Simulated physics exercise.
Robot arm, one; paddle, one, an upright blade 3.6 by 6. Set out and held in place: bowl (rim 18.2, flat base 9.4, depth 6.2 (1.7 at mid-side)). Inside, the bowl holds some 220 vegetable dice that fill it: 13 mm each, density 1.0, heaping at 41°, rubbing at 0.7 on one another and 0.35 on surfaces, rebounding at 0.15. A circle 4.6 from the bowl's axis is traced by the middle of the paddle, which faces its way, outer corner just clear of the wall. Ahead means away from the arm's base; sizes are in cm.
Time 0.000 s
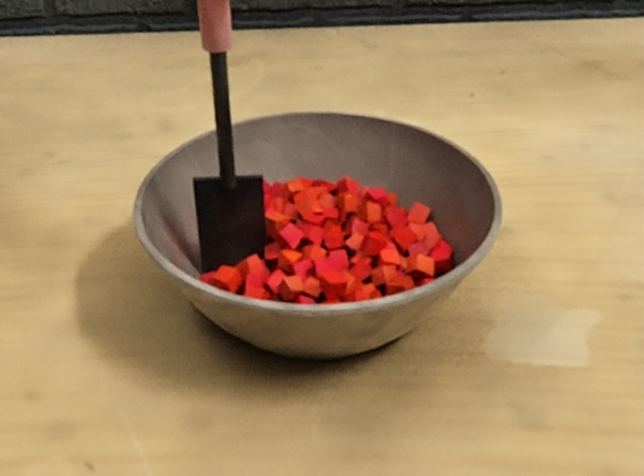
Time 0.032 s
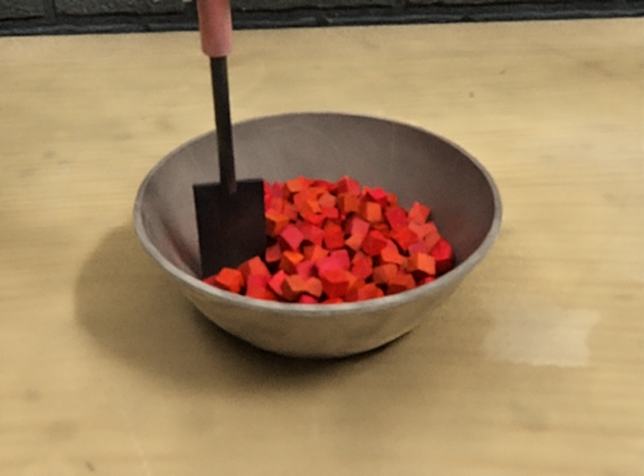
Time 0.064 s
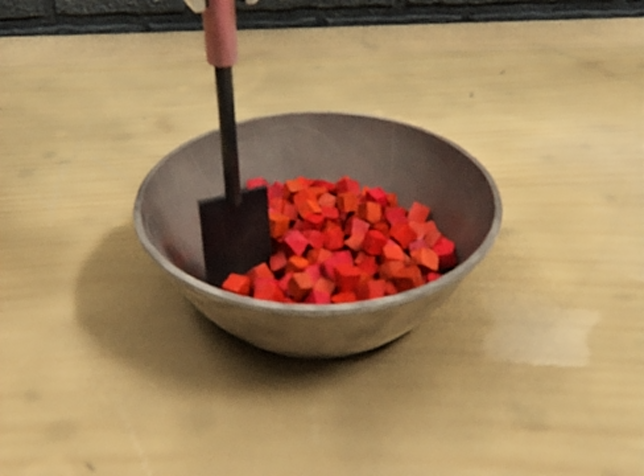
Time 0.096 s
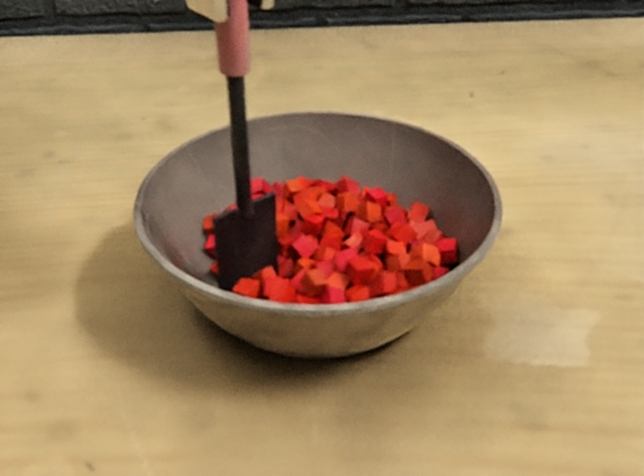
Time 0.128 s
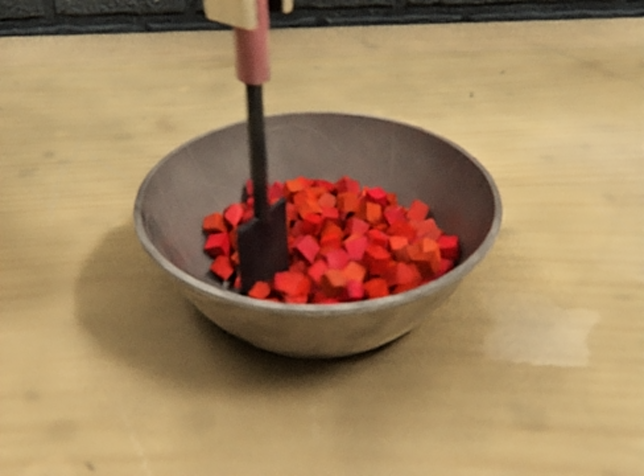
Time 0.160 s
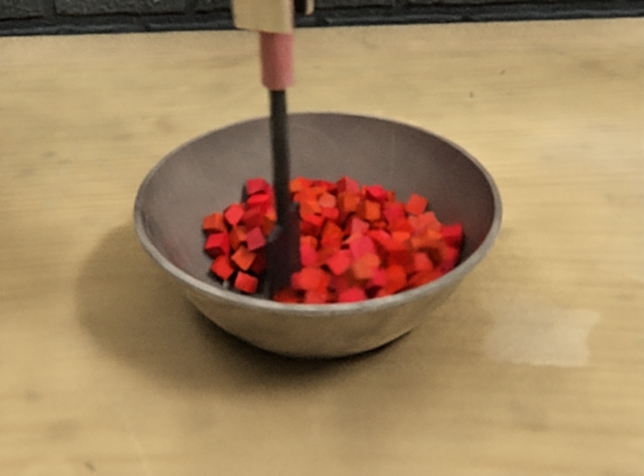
Dark paddle with a pink handle, held by a robot arm, sweeping rightward and turning edge-on through red cubes in a grey bowl.
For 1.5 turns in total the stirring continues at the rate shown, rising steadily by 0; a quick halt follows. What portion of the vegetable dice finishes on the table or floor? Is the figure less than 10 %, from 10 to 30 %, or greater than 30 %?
The figure is from 10 to 30 %.
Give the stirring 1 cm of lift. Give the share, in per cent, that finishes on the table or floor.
I'd put it at about 15 per cent.
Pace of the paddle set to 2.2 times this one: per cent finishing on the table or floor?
I'd put it near 50 %.
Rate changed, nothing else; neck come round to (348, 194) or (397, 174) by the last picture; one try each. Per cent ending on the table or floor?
About 35 % for one try and about 45 % for the other, in order.
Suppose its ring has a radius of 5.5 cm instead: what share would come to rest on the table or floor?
Some 20 percent would.
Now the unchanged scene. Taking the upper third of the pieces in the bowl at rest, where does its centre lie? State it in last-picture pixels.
I'd put it at about (384, 173).
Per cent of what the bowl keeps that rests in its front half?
20 %.
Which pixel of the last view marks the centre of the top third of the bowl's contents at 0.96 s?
I'd put it close to (396, 272).
By 0.56 s, 252° round, highest piece 8 above the table; 203 in the bowl, 8 on the table or floor, 4 in flight or on the tool.
By 0.96 s, 78° round, highest piece 8 above the table; 190 in the bowl, 19 on the table or floor, 6 in flight or on the tool.
By 1.35 s, 180° round, highest piece 6 above the table; 178 in the bowl, 37 on the table or floor.
By 2.05 s, 180° round, highest piece 6 above the table; 178 in the bowl, 37 on the table or floor.
Final count, 178 in the bowl, 37 on the table or floor. That is 17 % on the table or floor.
